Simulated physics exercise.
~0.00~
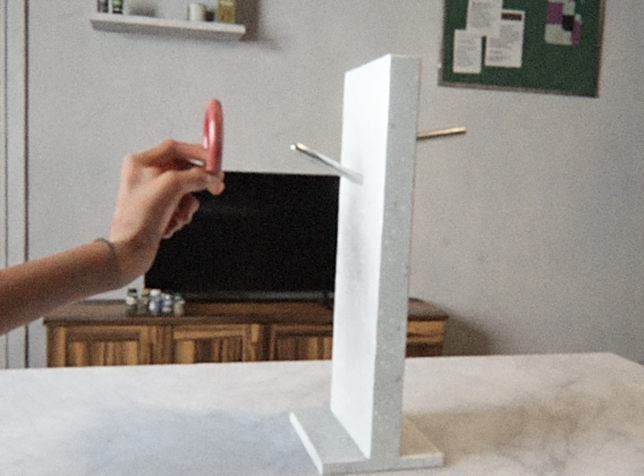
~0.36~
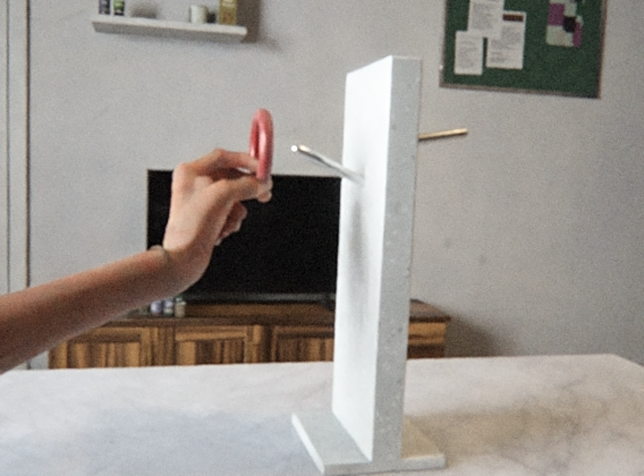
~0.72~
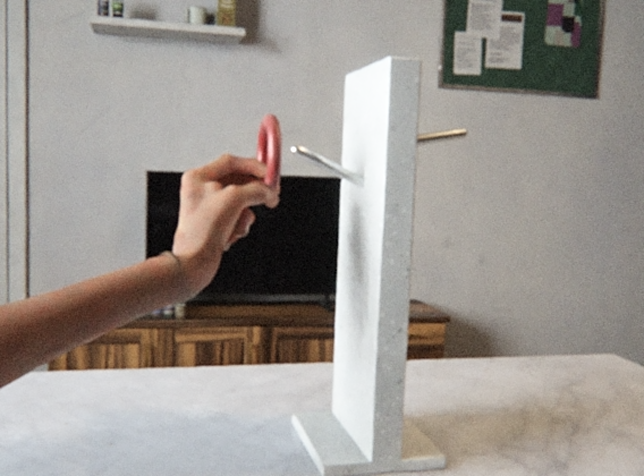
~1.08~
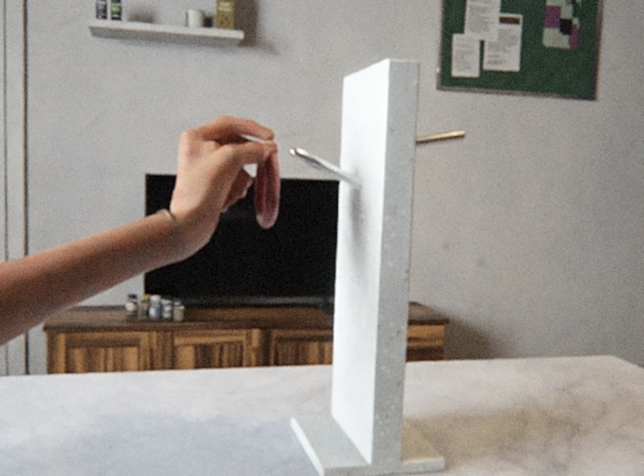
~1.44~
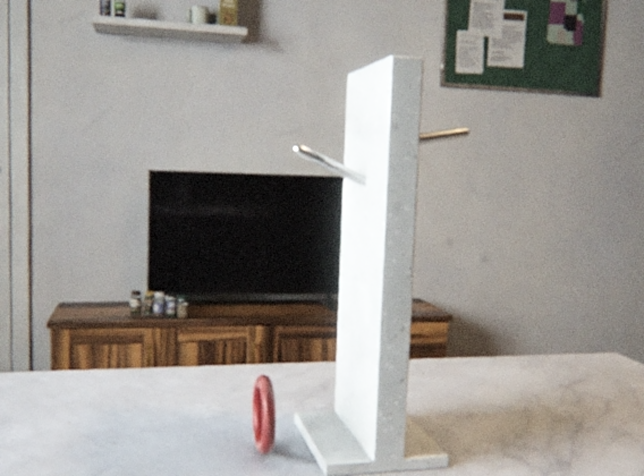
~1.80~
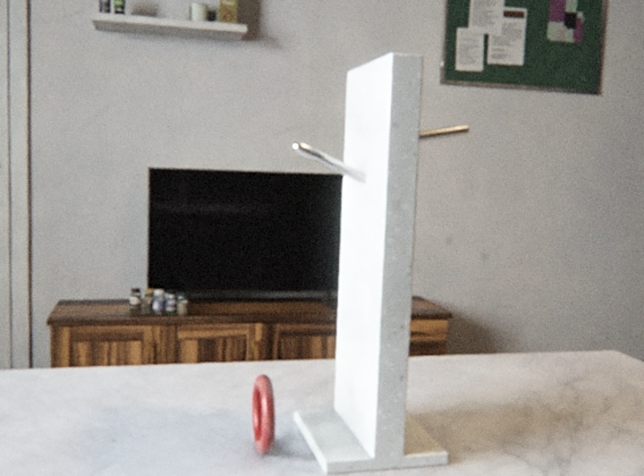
A red ring, like a roll of tape, is held up at the left by a hand in a home room, seen from the side across a pale marbled table. A white upright stand with metal pegs stands right of centre, with a dark television on a wooden cabinet behind and a green board at upper right. The hand carries the ring right, towards the near peg, then slightly farther right and down. Short of the peg, the ring drops below the fingers. The hand is gone as the ring comes down to the table, where it stays upright beside the stand's base.
